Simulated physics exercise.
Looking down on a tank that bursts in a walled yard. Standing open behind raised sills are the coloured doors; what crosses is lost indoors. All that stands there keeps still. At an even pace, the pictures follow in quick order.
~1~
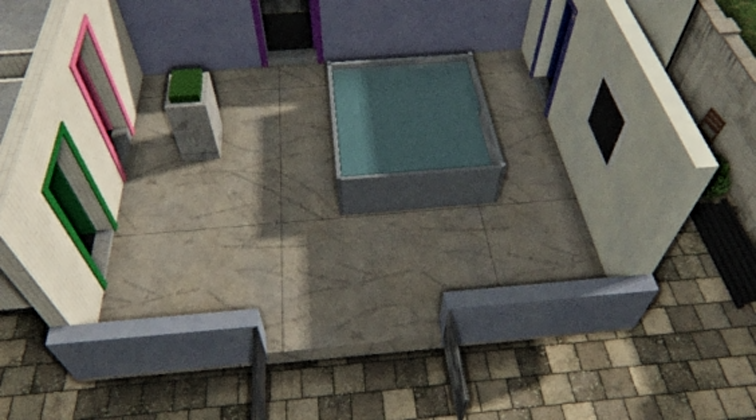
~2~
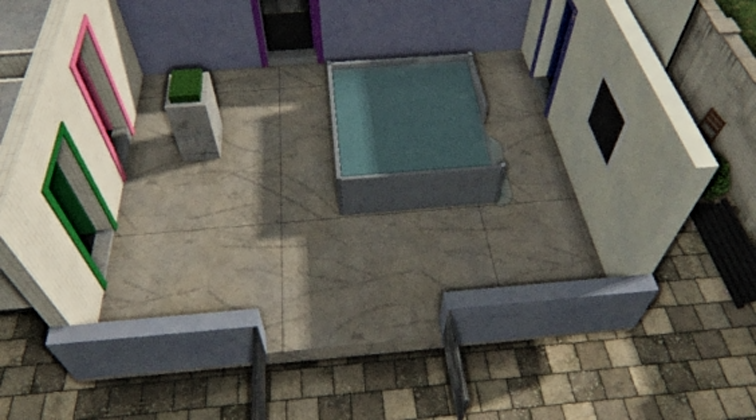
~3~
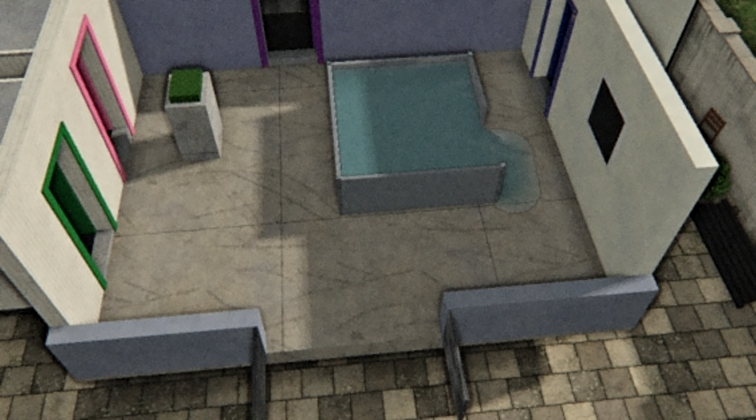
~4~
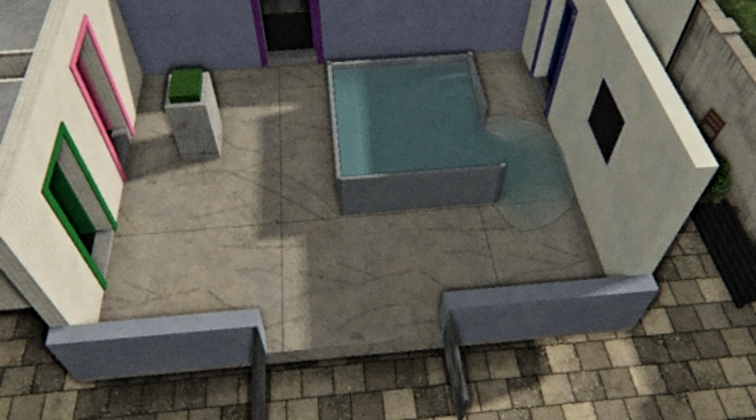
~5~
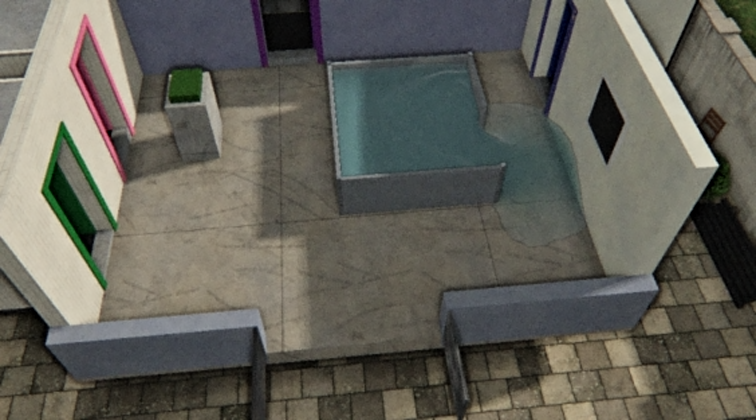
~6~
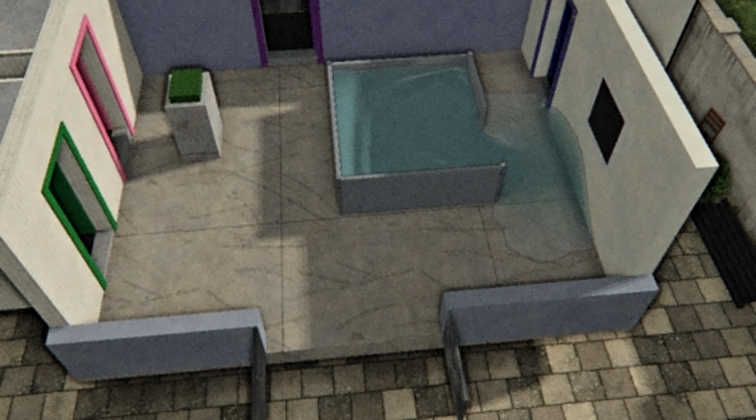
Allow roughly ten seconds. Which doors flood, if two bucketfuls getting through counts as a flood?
The purple door does not flood; the green door floods; the blue door floods; the pink door does not flood.
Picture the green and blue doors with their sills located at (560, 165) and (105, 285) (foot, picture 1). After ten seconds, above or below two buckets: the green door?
That green one gets past the limit.
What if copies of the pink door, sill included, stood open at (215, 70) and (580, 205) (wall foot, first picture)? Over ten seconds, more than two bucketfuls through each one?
In turn, the first comes in lower and the second comes in higher.
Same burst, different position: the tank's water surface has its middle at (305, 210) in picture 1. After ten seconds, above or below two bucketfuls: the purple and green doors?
Well, the purple door admits less and the green door admits less.
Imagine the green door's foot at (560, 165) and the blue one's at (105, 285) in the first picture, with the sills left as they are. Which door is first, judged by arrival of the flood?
Going by the pictures, it's the green-painted one.
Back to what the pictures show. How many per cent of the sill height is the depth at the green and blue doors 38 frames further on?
About 240 %, then 130 %.
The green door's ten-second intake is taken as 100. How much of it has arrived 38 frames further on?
Close to 30 percent.
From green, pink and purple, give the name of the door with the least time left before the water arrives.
The purple one.
A moment on, water covers 15 % of the floor; the purple door not reached, the green door not reached, the blue door under two buckets in, the pink door not reached.
Next, water covers 25 % of the floor; the purple door not reached, the green door not reached, the blue door under two buckets in, the pink door not reached.
Then, water covers 65 % of the floor; the purple door wet at the sill, nothing in, the green door not reached, the blue door over two buckets in, the pink door not reached.
Later, water covers 90 % of the floor; the purple door wet at the sill, nothing in, the green door over two buckets in, the blue door over two buckets in, the pink door wet at the sill, nothing in.
In the end, water covers 100 % of the floor; the purple door wet at the sill, nothing in, the green door far over two buckets in, the blue door over two buckets in, the pink door wet at the sill, nothing in.
